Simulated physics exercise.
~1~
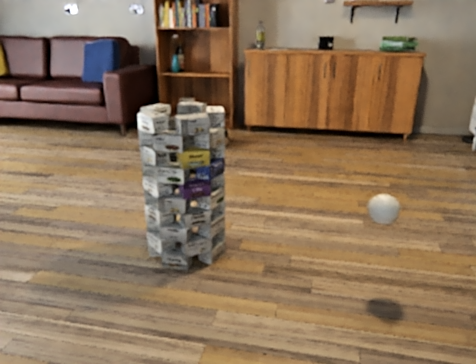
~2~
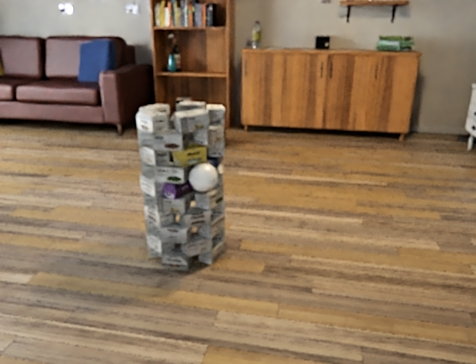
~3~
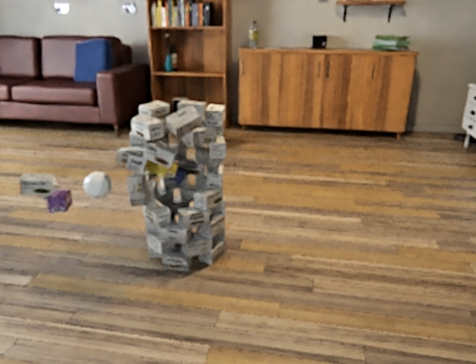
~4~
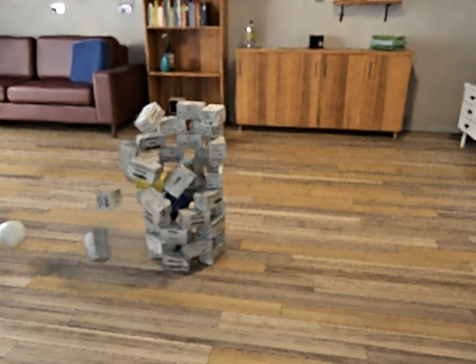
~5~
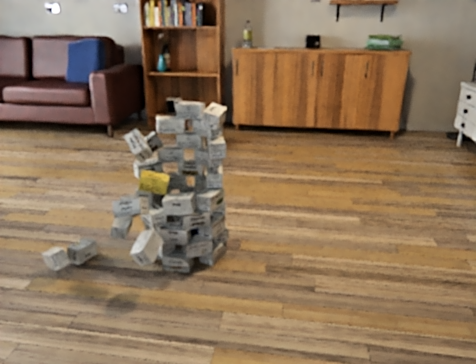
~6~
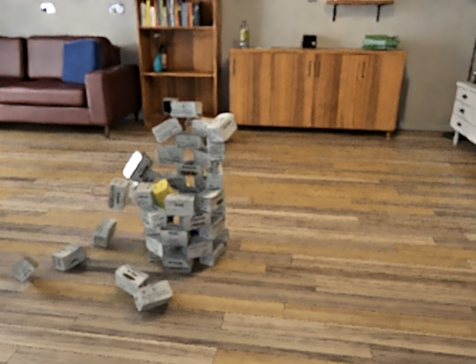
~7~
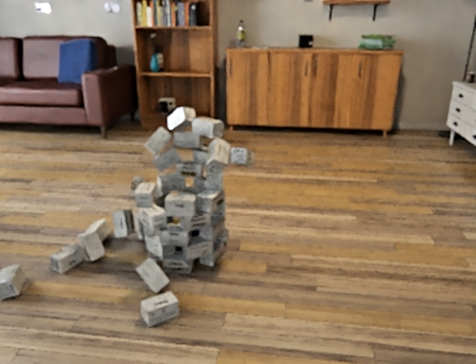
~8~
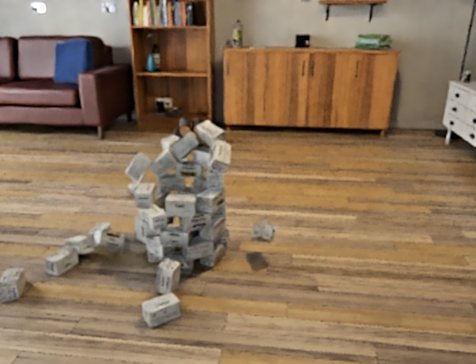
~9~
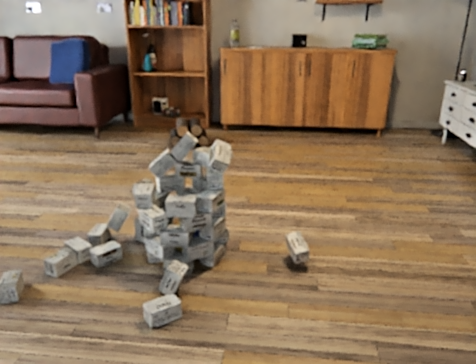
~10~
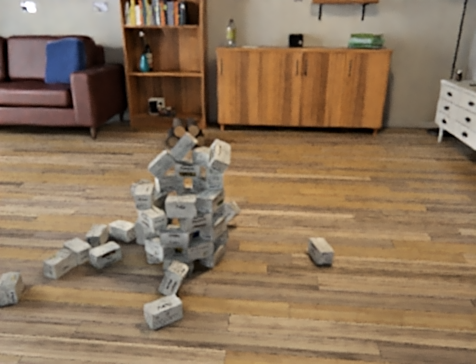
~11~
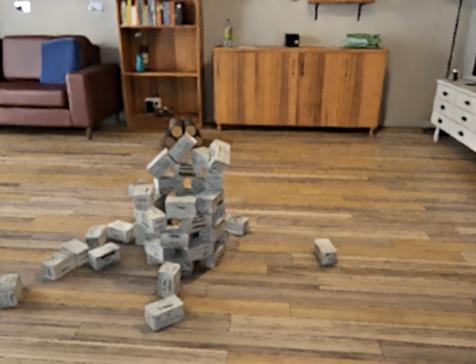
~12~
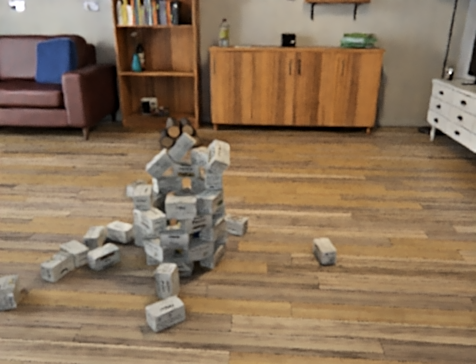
A pale ball flew in from the right and smashed into a round tower of grey packets, knocking a purple one out to the left, and more packets tumbled until a ragged, partly collapsed stack stood with packets scattered on the wooden floor.
